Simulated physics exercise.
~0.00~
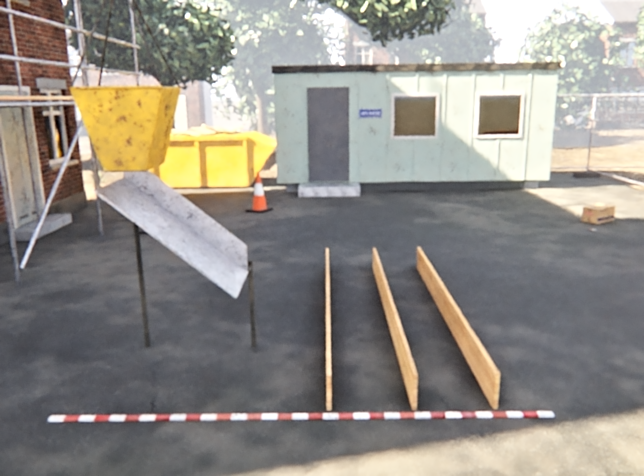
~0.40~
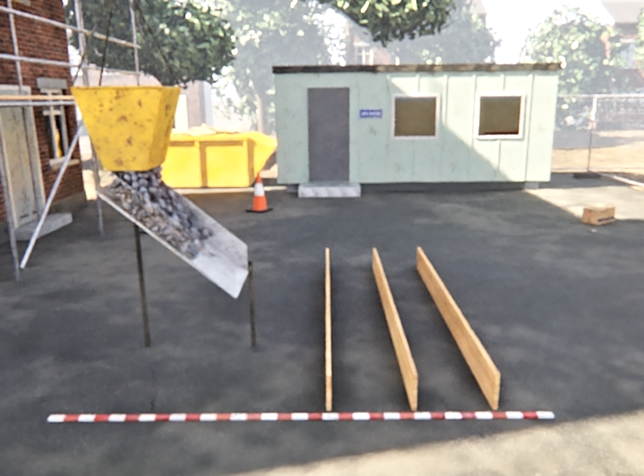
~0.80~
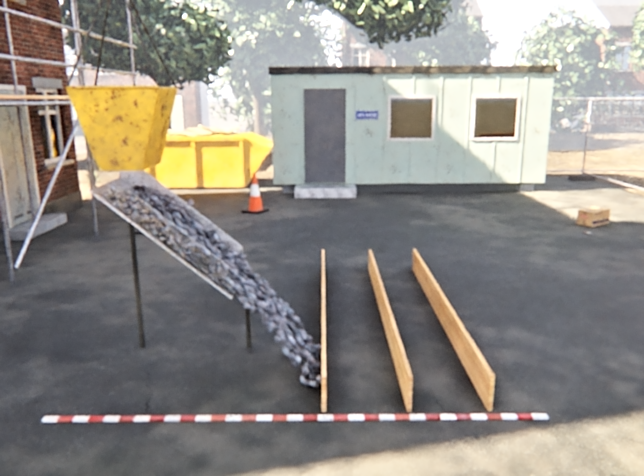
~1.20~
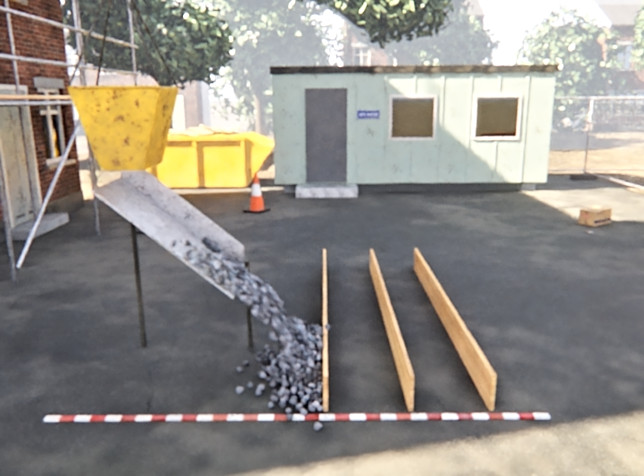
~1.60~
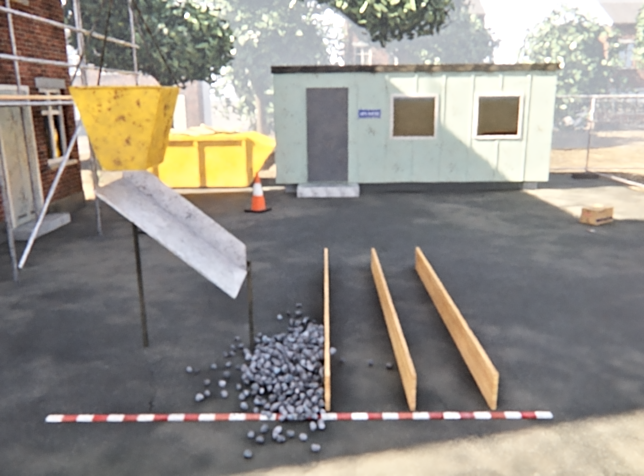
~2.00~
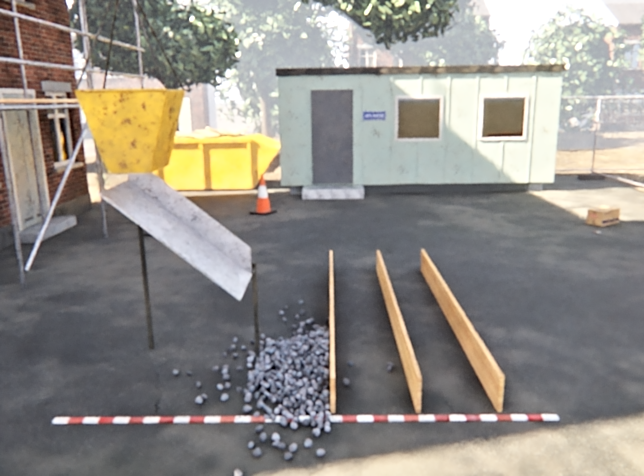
In a paved yard beside a brick building with scaffolding, a yellow skip hangs above a sloping steel chute, with three upright wooden boards to the right and a pale green cabin behind. Grey stones drop from the bottom of the skip onto the chute. They slide down to the right in a long stream and pour off its lower end toward the nearest board. The chute empties as the stones heap up against that board's left side. At the end the pile rests there, with some stones scattered around and past the striped staff, and the bays practically empty.
